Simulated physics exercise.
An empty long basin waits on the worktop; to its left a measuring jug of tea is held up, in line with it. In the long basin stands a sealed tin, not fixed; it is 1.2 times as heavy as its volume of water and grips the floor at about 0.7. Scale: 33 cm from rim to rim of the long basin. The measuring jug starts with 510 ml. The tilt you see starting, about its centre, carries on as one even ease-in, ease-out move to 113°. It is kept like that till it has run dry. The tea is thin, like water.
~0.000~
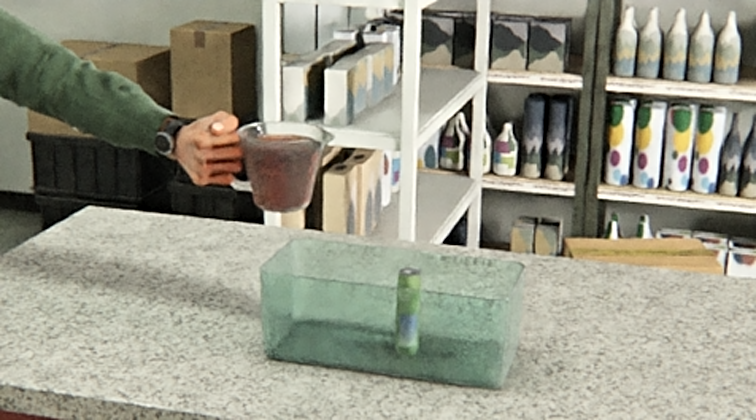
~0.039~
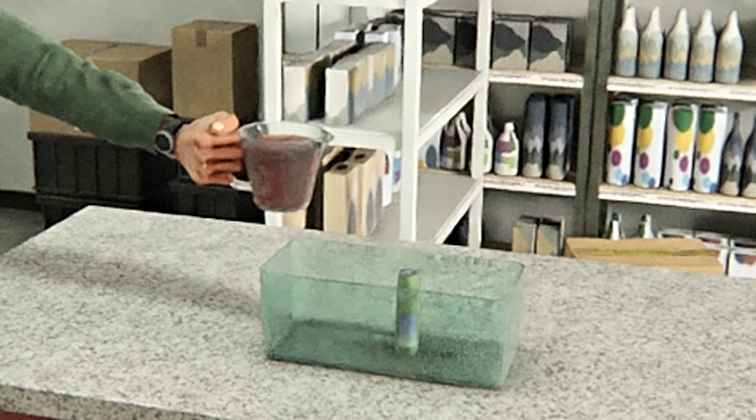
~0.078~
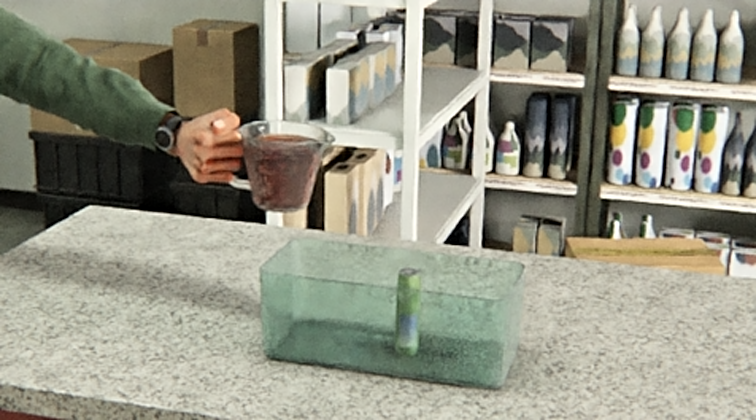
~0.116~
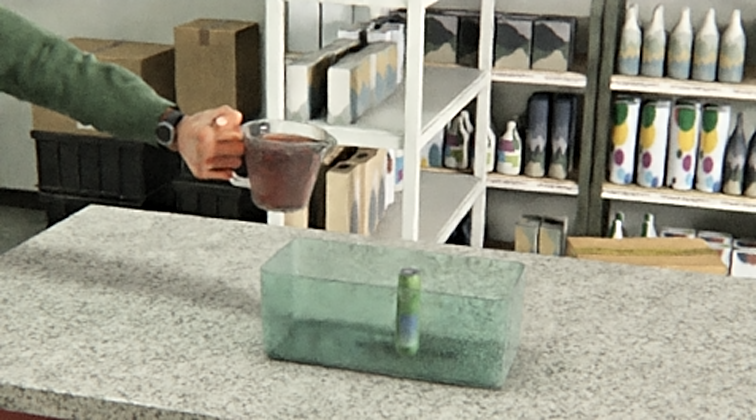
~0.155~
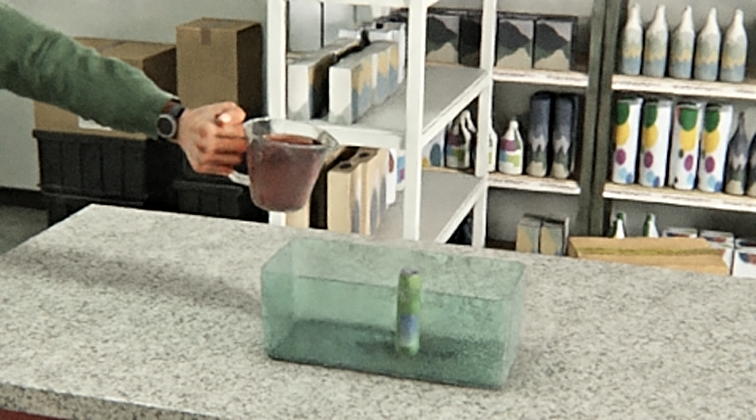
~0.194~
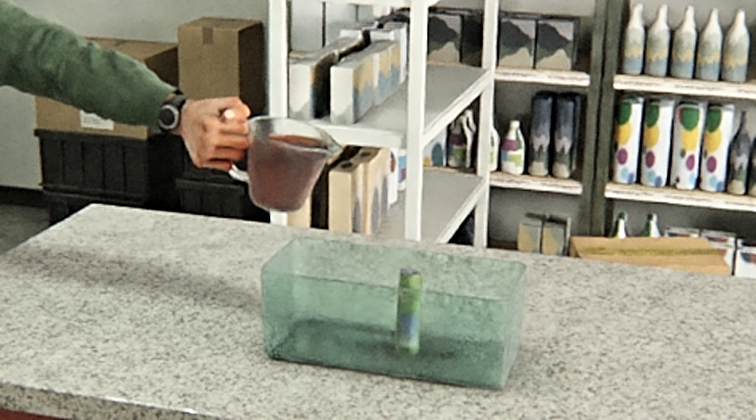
A hand holding a glass measuring jug of reddish-brown tea tilts it slightly rightward above a green-tinted long basin containing a tin.
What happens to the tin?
The tin stays up.
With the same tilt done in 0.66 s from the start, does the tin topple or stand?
Then it stays up.
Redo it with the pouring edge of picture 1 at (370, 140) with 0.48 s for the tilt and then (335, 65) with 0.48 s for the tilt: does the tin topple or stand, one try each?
First it falls; then it topples.
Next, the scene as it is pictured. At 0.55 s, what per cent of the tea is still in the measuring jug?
Near 58 in a hundred.
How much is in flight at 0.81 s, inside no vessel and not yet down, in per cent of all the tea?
About 7 per cent.
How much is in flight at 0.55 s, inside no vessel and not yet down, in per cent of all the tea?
About 26 per cent.
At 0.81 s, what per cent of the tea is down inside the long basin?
Some 88 per cent.
Then, 0.55 s in, the tilt is 78° and 58 per cent is still to pour; the tin stands where it began.
Then, 0.81 s in, the tilt is 111° and 4 per cent is still to pour; the tin stands where it began.
Then, 1.08 s in, the tilt is 113° and 0 per cent is still to pour; the tin stands where it began.
Then, 1.38 s in, the tilt is 113° and 0 per cent is still to pour; the tin stands where it began.
Finally, the tin stands where it began.
